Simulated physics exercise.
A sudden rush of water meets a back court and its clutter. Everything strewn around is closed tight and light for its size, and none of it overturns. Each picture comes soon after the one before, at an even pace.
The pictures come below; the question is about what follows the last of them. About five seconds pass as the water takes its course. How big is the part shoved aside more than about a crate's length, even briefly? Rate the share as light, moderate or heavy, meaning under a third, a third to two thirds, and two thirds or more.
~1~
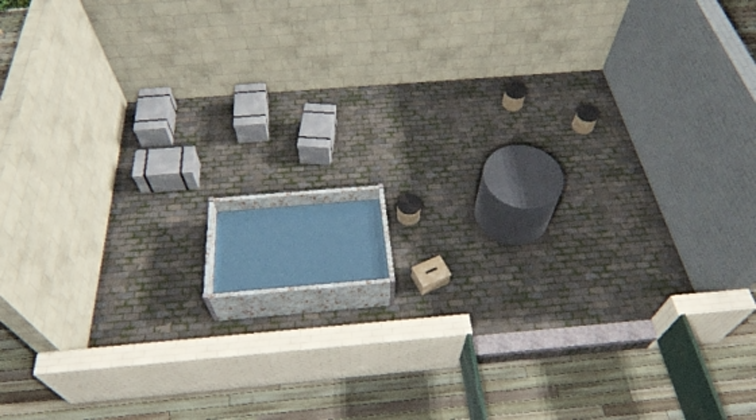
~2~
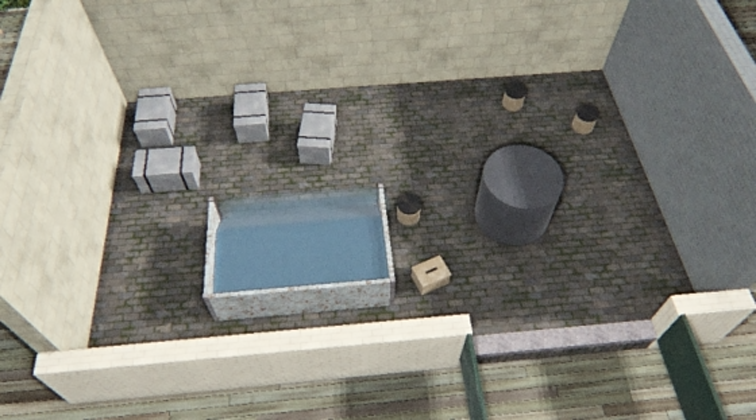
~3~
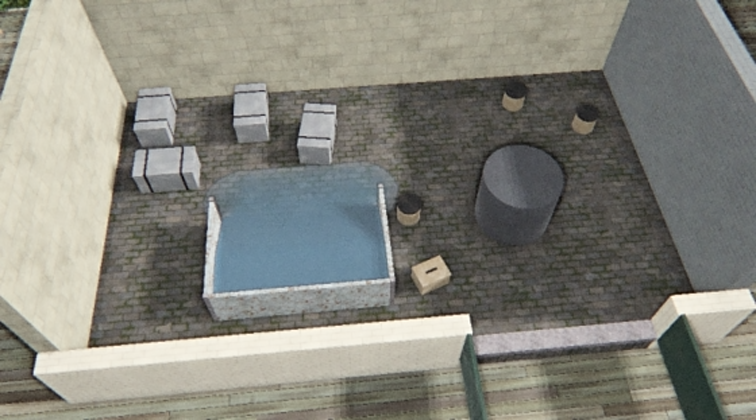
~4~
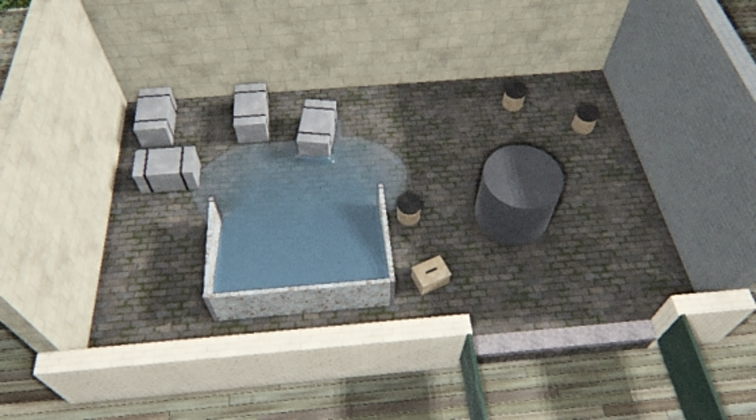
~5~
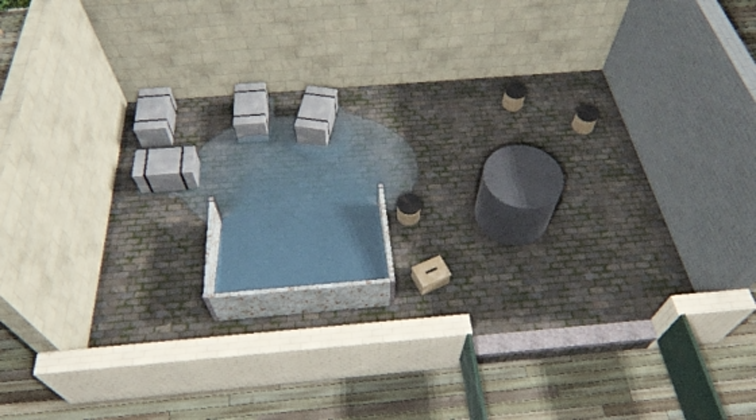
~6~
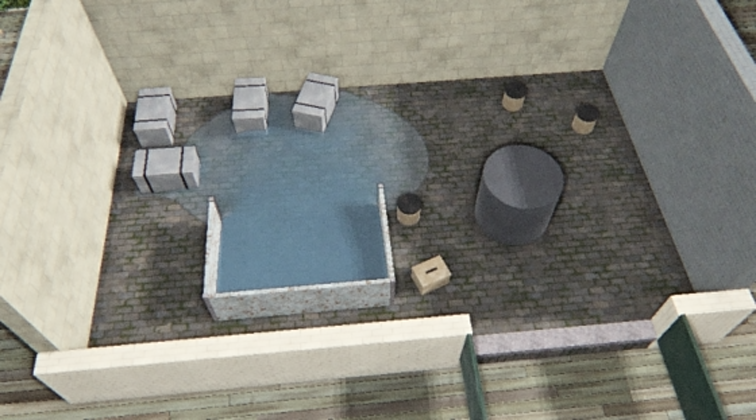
Heavy.
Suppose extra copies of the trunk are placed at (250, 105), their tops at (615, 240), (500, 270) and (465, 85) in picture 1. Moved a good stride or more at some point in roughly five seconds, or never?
Stays put, stays put, shoved clear.
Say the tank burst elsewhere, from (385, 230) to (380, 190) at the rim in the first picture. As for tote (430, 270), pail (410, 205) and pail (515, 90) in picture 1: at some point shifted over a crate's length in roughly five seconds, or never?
First under that mark, then beyond that mark, then beyond that mark.
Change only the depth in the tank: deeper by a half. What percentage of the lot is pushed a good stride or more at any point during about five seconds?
Something like 80 percent.
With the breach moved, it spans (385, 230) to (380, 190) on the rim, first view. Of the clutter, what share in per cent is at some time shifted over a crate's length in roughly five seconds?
My estimate is some 40 per cent of them.
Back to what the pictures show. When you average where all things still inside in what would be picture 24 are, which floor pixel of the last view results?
It lands somewhere near (373, 188).
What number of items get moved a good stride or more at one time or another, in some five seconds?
By my reckoning the answer is 6.
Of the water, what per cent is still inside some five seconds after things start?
It comes out at 100 parts in a hundred.
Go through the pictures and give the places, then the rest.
In the first frame, a trunk at (317, 125) rests on the ground; a trunk at (250, 104) rests on the ground; 0 of 8 have shifted.
In the second frame, a trunk at (317, 125), on the bottom; a trunk at (250, 104) rests on the ground; 0 of 8 have shifted.
In the third frame, a trunk at (317, 125), on the bottom; a trunk at (250, 104) rests on the ground; 0 of 8 have shifted.
In the fourth frame, a trunk at (317, 121), on the bottom, close to its start; a trunk at (250, 104) rests on the ground; 1 of 8 have shifted.
In the fifth frame, a trunk at (316, 107), on the bottom, a stride from its start; a trunk at (250, 103), on the bottom; 1 of 8 have shifted.
In the sixth frame, a trunk at (315, 94), on the bottom, a stride from its start; a trunk at (249, 98) rests on the ground, close to its start; 2 of 8 have shifted.
A moment on, 1 of 8 are well off their spots; 2 afloat.
Next, 2 of 8 are well off their spots; 3 afloat.
Later, 5 of 8 are well off their spots; 2 afloat.
In the end, 6 of 8 are well off their spots, and 6 have been at some point; 5 afloat.
